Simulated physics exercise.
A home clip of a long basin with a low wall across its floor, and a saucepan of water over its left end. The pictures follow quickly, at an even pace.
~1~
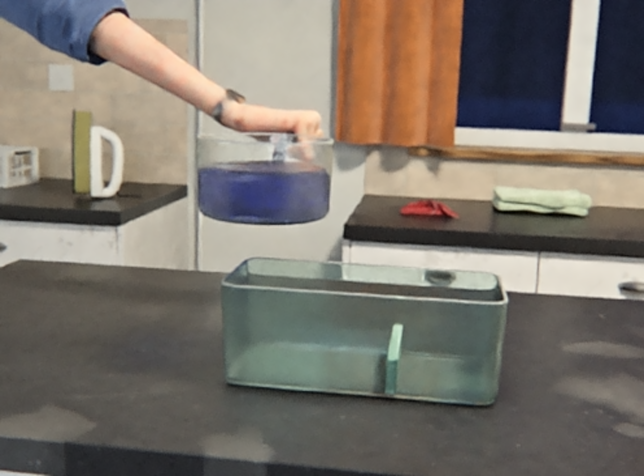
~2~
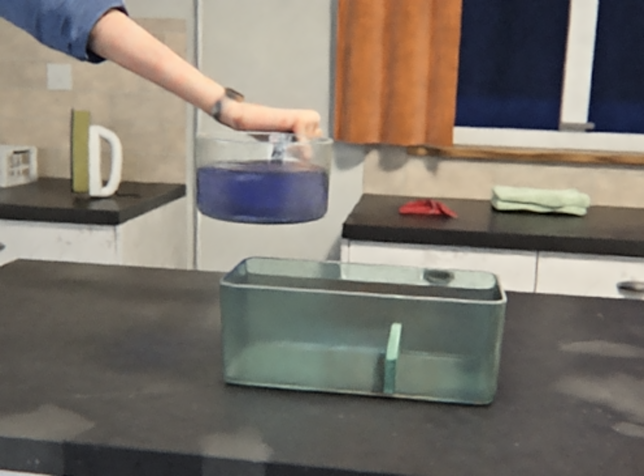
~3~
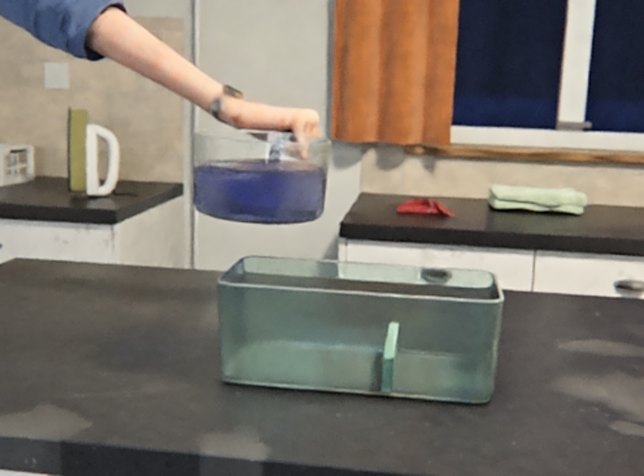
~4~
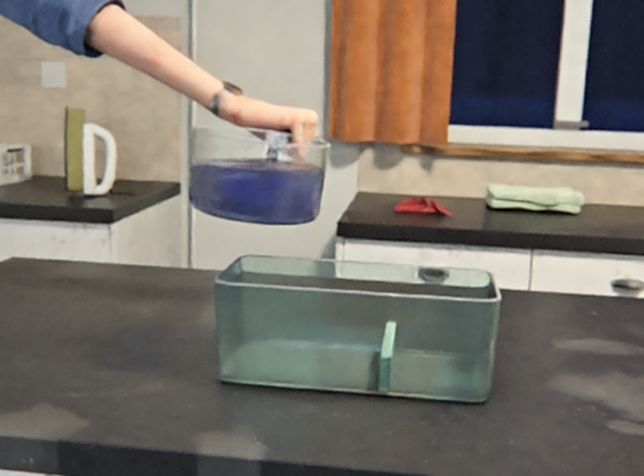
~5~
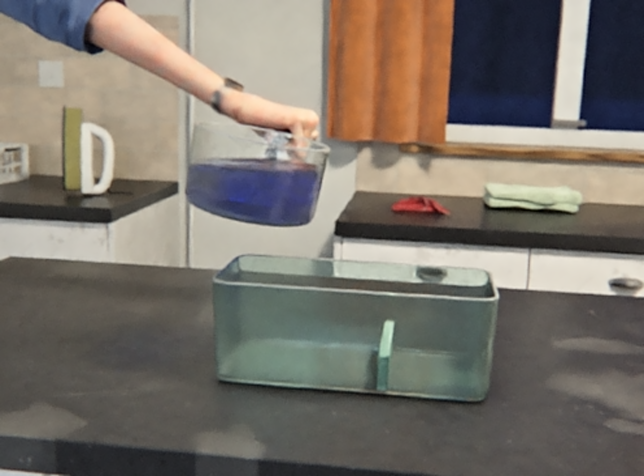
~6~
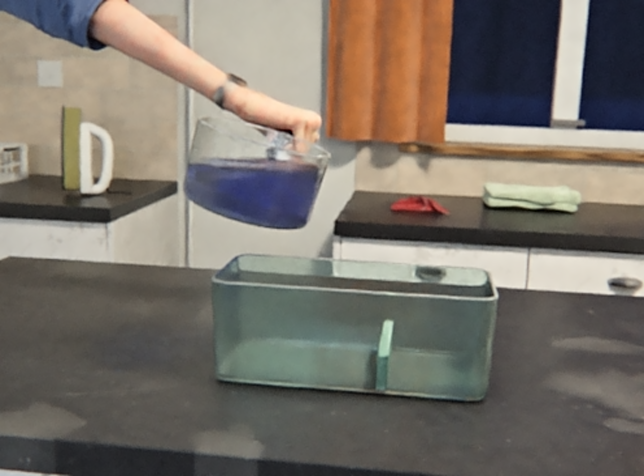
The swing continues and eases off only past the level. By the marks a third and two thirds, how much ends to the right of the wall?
In the end under a third is right of the wall.
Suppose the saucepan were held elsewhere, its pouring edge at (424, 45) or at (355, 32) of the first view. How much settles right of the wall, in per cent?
In turn 60 and 55 in a hundred.
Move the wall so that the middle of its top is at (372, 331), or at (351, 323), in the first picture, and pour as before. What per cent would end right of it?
About 40 and 65 per cent.
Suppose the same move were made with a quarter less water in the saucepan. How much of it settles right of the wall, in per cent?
Near 5 %.
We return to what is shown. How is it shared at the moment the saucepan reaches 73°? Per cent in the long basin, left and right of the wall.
Left about 10, right about 0.
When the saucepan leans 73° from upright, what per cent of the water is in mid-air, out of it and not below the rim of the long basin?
Some 25 per cent.
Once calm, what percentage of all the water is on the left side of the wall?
Roughly 85 in a hundred.
A moment on, the saucepan is tipped part way and 62 per cent is still to pour, 11 is left of the wall and 0 right of it.
Next, the saucepan is tipped right over and 9 per cent is still to pour, 72 is left of the wall and 12 right of it.
Then the saucepan is tipped right over and 0 per cent is still to pour, 84 is left of the wall and 15 right of it.
Later the saucepan is tipped right over and 0 per cent is still to pour, 83 is left of the wall and 15 right of it.
Finally, 83 per cent lies left of the wall, 15 right of it and 1 outside.
